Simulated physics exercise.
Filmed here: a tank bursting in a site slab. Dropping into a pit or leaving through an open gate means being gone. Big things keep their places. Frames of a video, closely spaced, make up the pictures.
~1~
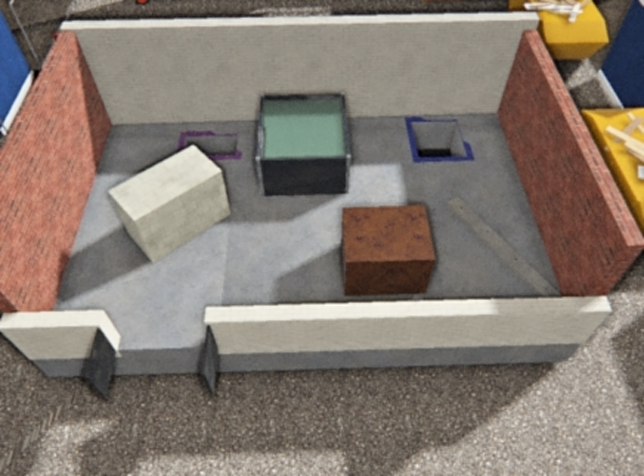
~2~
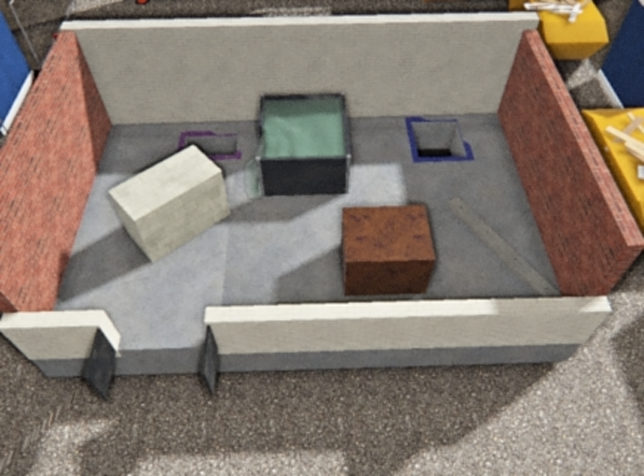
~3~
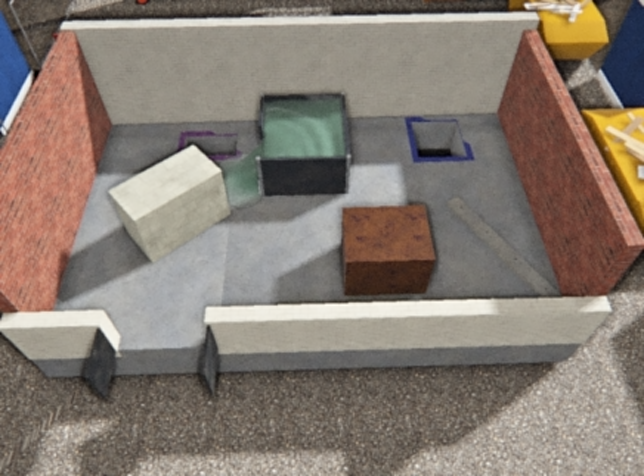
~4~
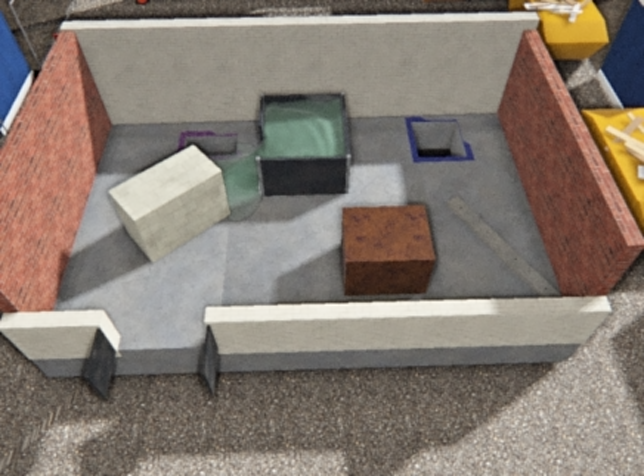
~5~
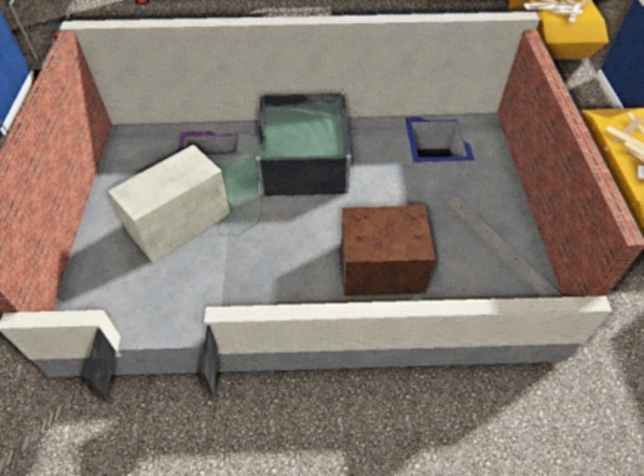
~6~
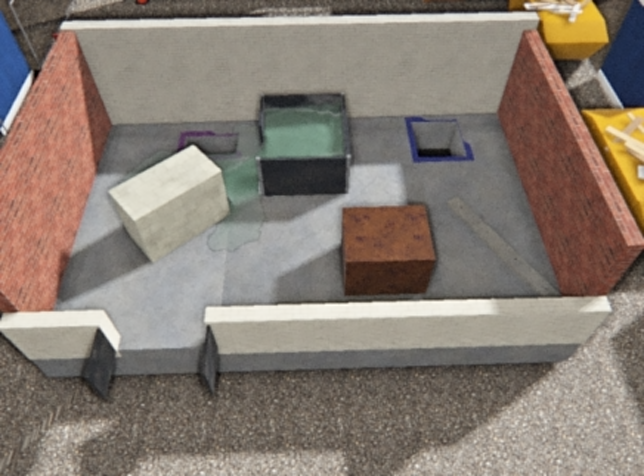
Greenish water leaking from the left side of a dark open tank, spreading beside a pale block and across the grey slab.
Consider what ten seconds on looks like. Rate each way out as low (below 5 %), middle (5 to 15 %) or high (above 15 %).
Ratings - gate: Middle; blue pit: Low; purple pit: High.
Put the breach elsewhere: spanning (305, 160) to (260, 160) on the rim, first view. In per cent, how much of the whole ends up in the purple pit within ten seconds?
The purple pit takes 6 per cent.
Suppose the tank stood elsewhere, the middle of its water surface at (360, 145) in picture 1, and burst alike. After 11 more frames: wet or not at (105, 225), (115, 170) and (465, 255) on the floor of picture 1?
Spot one unwetted, spot two wetted, spot three unwetted.
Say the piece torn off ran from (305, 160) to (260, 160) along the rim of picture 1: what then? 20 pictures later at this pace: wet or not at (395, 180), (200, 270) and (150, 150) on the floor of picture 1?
Result, in sequence: Untouched by the flood; inundated; untouched by the flood.
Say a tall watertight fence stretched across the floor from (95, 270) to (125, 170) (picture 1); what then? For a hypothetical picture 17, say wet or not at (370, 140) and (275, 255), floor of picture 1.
In turn, the first is spared and the second submerged.
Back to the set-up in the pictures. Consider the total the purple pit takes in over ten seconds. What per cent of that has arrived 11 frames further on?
I get 30 per cent.
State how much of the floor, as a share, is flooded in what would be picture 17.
Close to 40 in a hundred, I think.
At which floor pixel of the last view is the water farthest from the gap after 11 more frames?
Somewhere near (48, 328).
A moment on, water covers 25 % of the floor; the gate 0 %, the blue pit 0 %, the purple pit 5 %.
Next, water covers 40 % of the floor; the gate 0 %, the blue pit 0 %, the purple pit 11 %.
Then, water covers 50 % of the floor; the gate 1 %, the blue pit 0 %, the purple pit 19 %.
Later, water covers 65 % of the floor; the gate 5 %, the blue pit 0 %, the purple pit 28 %.
In the end, water covers 70 % of the floor; the gate 11 %, the blue pit 1 %, the purple pit 34 %.
